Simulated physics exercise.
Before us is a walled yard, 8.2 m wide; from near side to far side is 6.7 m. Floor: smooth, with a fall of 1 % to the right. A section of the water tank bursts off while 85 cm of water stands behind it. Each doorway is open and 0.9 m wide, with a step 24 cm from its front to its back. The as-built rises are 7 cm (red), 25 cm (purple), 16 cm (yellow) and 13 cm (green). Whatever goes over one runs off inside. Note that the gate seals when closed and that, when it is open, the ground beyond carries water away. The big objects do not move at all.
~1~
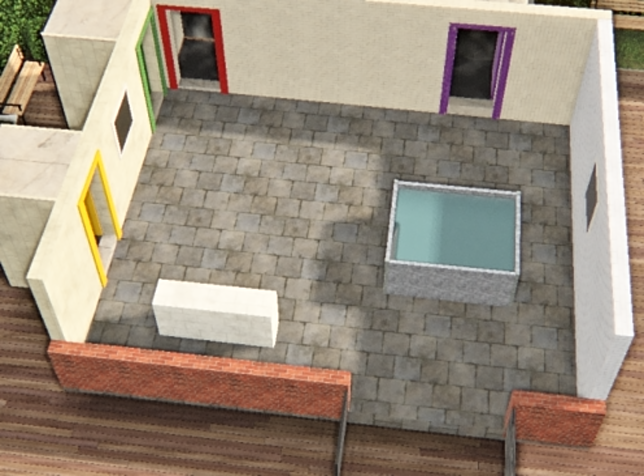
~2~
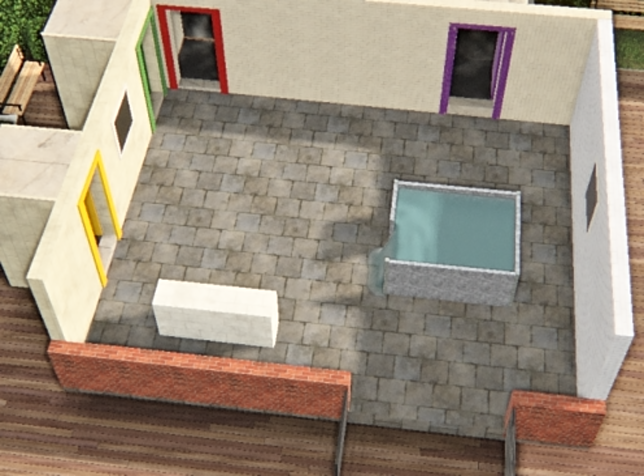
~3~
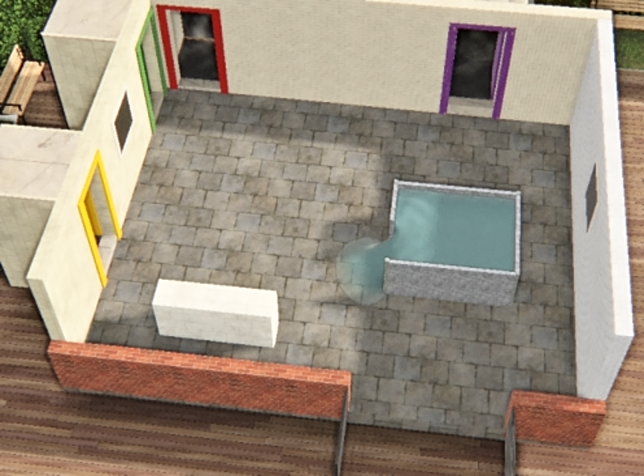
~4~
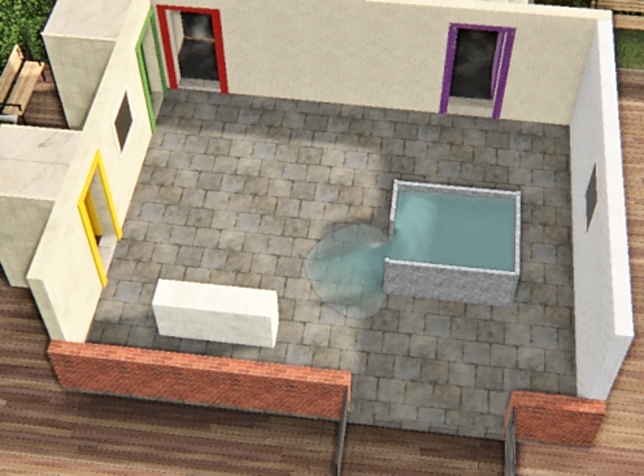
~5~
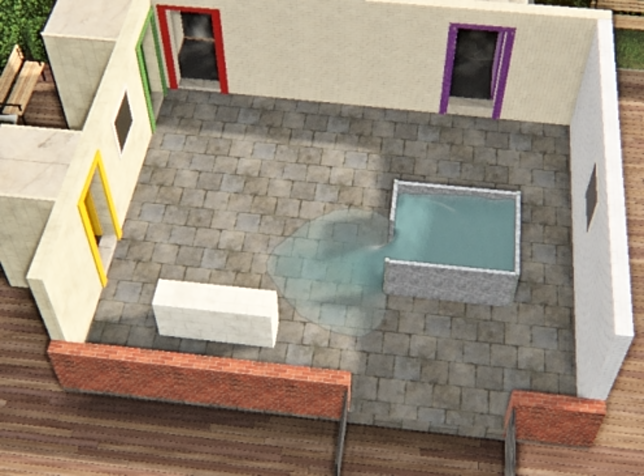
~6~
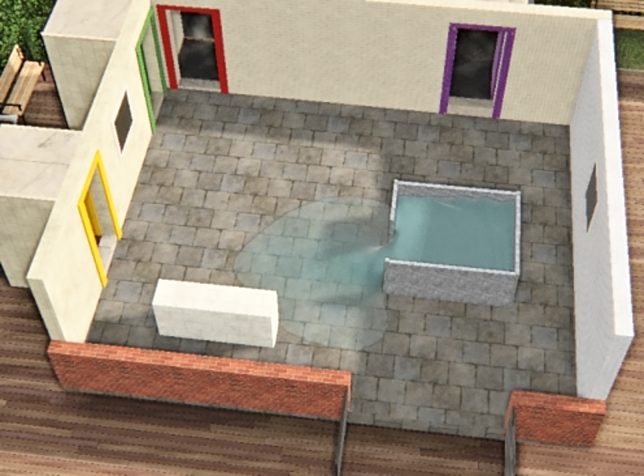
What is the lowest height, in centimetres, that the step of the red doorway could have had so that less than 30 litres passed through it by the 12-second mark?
About 12 cm.
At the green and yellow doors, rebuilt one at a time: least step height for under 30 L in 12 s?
You'd want about 7.5 centimetres at green and about 23 centimetres at yellow.
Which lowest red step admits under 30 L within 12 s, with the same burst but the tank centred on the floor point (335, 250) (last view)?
About 14.5 cm.
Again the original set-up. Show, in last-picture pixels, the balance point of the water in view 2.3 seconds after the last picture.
The water is centred around (322, 257) in the last picture's pixels.
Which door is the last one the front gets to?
Coming last is the purple one.
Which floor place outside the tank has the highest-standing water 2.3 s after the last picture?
Near (106, 279).
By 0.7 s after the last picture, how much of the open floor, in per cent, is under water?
About 30 per cent.
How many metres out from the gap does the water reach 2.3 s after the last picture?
The front is some 6.4 m out.
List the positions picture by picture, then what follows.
The first frame shows the water tank at (454, 229) is whole and still, 85 cm deep; the red door at (195, 53) is dry.
In the second frame, water pours out at (390, 262) and has run 0.3 m, to (372, 266); about 8 cm deep outside, 85 cm at the back.
In the third frame, the front is at (340, 273), 0.9 m from the gap at (390, 263); 0.9 m2 of floor is wet, 85 cm left at the back.
In the fourth frame, water pours out at (390, 264) and has run 1.4 m, to (310, 273); about 8 cm deep outside, 85 cm at the back.
In the fifth frame, the front is at (270, 263), 2.1 m from the gap at (390, 264); 3.9 m2 of floor is wet, 82 cm left at the back.
In the sixth frame, water pours out at (390, 263) and has run 2.7 m, to (238, 270); about 4 cm deep outside, 74 cm at the back; 3.8 m in a straight line remain to the red door at (195, 53).
Then, 0.7 s after the last picture water covers 30 % of the floor, deepest (38 cm) near (374, 274); it has not reached the red door.
Then, 2.3 s after the last picture water covers 50 % of the floor, deepest (30 cm) near (106, 279); it has not reached the red door.
Then, 11.3 s after the last picture water covers 100 % of the floor, deepest (11 cm) near (518, 241); 7 cm at the red door, 129 litres in over its 7 cm step.
At the red door as built, the water peaked near 16 cm, 3.1 s after the last picture.
With a step of 10 cm, 60 litres would have come in within the 12 s; with 13.5 cm, 16 litres. So under 30 litres takes about 12 cm.
